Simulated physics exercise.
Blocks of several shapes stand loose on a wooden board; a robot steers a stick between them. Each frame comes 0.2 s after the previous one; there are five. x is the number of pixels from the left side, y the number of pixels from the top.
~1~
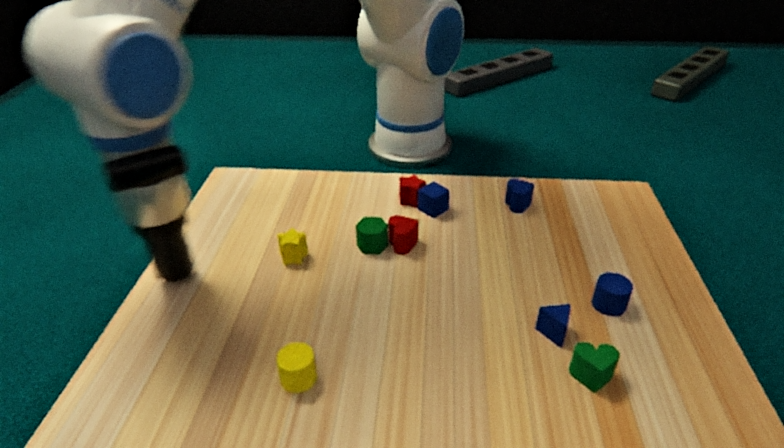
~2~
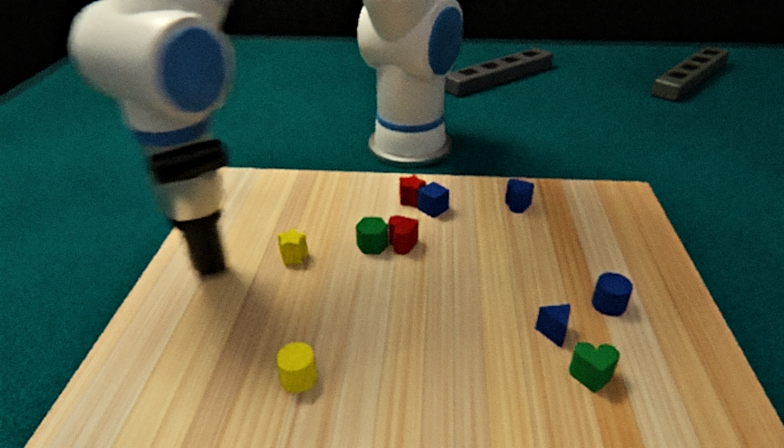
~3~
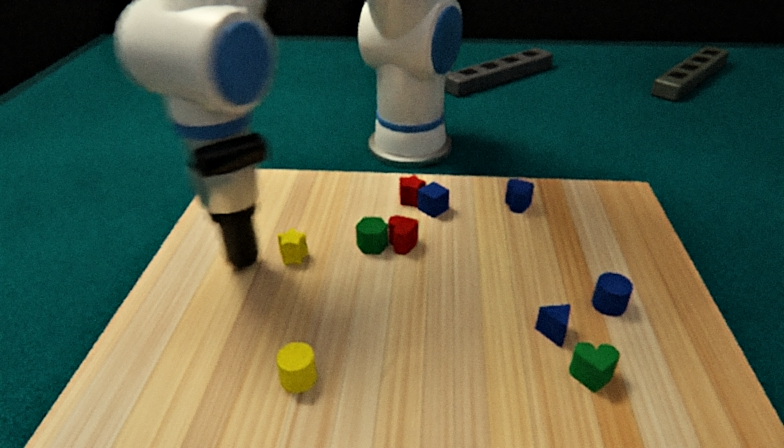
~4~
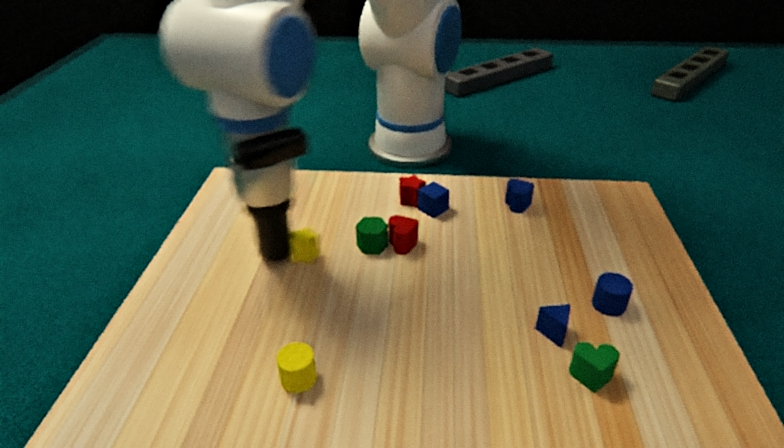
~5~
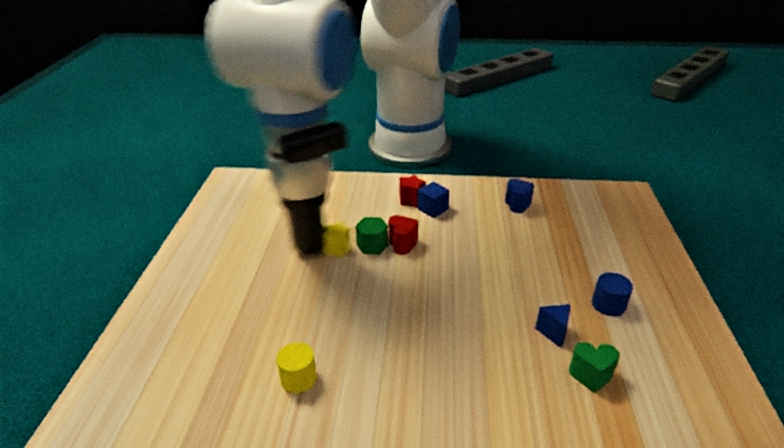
Robot arm sweeping a dark stick rightward across a wooden board, then pushing a small yellow star toward a green six-sided block.
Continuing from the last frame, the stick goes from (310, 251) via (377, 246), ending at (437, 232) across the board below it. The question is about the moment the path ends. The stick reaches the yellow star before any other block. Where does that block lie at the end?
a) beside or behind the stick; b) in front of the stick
I'll go with b - in front of the stick.
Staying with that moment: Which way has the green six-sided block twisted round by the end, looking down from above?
Looking from above, the answer is counterclockwise.
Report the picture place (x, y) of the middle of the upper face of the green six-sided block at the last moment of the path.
Around pixel (486, 206).
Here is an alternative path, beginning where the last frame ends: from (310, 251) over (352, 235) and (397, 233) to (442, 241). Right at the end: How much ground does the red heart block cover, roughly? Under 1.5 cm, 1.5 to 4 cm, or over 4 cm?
It ends farther than 4 cm from its spot.
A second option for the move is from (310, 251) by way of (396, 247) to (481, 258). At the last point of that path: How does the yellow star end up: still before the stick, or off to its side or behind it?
Before the stick.
What follows on the original path. One third of the way, stick at (355, 242); yellow star at (382, 226); green six-sided block at (408, 219), turned 25° anticlockwise; red heart block at (434, 218), turned 25° clockwise.
Two thirds of the way, stick at (398, 236); yellow star at (426, 222); green six-sided block at (446, 214), turned 35° anticlockwise; red heart block at (470, 210).
At the end, stick at (438, 226); yellow star at (466, 214), turned 15° clockwise; green six-sided block at (486, 206), turned 35° anticlockwise; red heart block at (509, 202); red star in place; blue square in place.
